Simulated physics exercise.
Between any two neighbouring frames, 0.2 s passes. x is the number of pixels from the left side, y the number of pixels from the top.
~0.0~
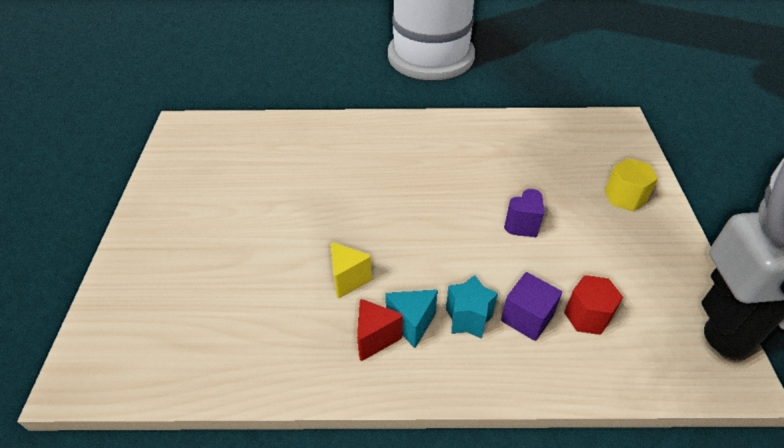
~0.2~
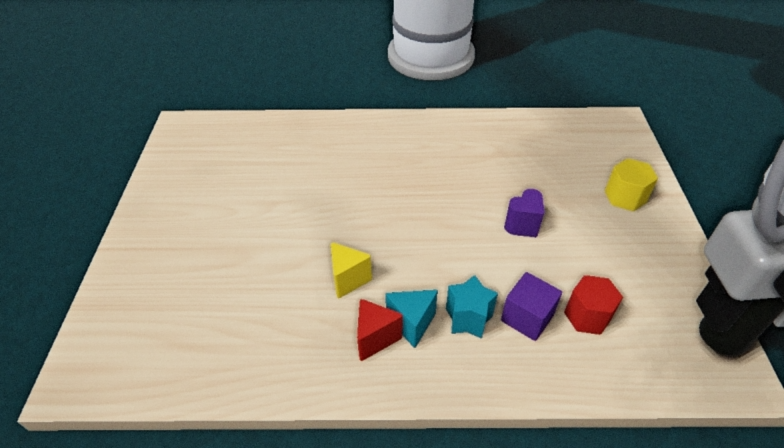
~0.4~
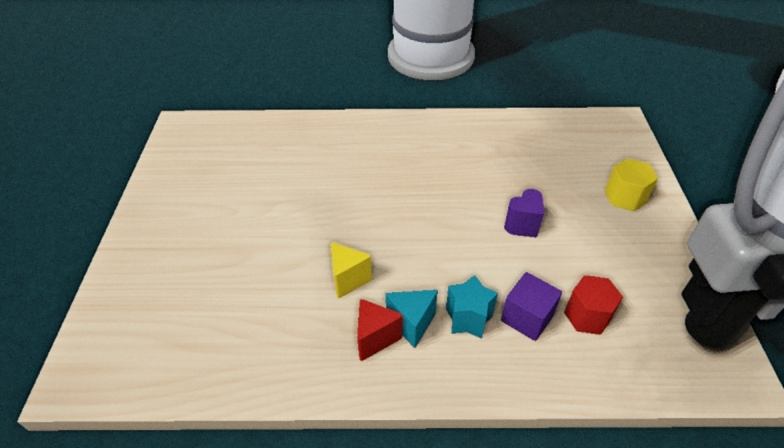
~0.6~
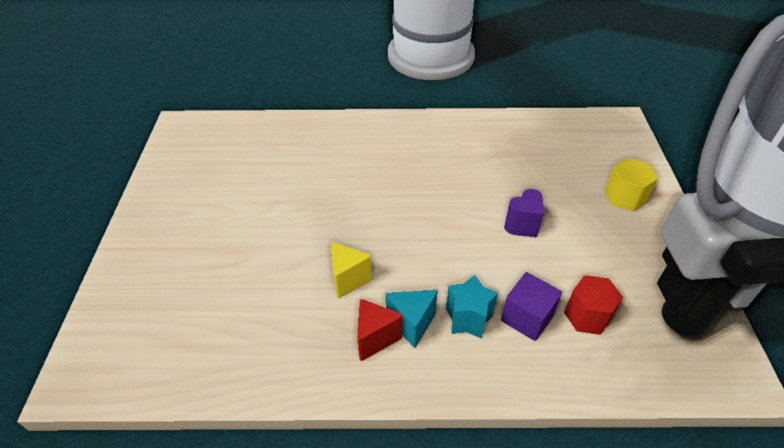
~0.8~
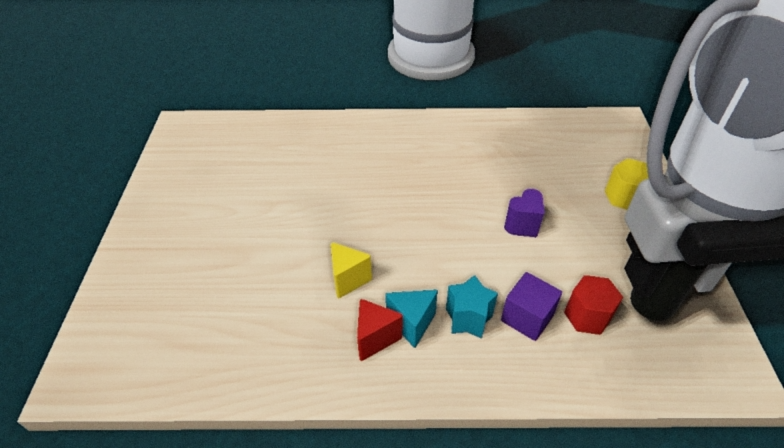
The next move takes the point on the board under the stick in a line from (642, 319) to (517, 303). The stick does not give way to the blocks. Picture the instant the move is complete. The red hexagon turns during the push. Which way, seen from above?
In a top view, it turns clockwise.
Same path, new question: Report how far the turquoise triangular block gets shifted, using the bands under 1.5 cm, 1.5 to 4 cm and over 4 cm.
I'd go with 1.5 to 4 cm for this block.
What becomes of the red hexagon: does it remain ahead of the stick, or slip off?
When the path is over, you would find the red hexagon still in front of the stick.
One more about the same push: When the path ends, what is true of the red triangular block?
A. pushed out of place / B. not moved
The one that fits is A, pushed out of place.
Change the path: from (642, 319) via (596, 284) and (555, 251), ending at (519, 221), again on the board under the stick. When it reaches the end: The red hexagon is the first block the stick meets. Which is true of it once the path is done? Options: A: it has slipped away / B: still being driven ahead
A
What follows on the original path. One third of the way, stick at (607, 297); purple square at (520, 291), turned 20° anticlockwise; red hexagon at (565, 284), turned 15° clockwise.
Two thirds of the way, stick at (563, 292); turquoise triangular block at (409, 303); turquoise star at (452, 298); purple square at (490, 284), turned 70° anticlockwise; red hexagon at (525, 269), turned 45° clockwise.
At the end, stick at (521, 287); red triangular block at (352, 328); turquoise triangular block at (377, 308), turned 25° anticlockwise; turquoise star at (415, 297); purple square at (452, 281), turned 75° anticlockwise; red hexagon at (484, 262), turned 40° clockwise.
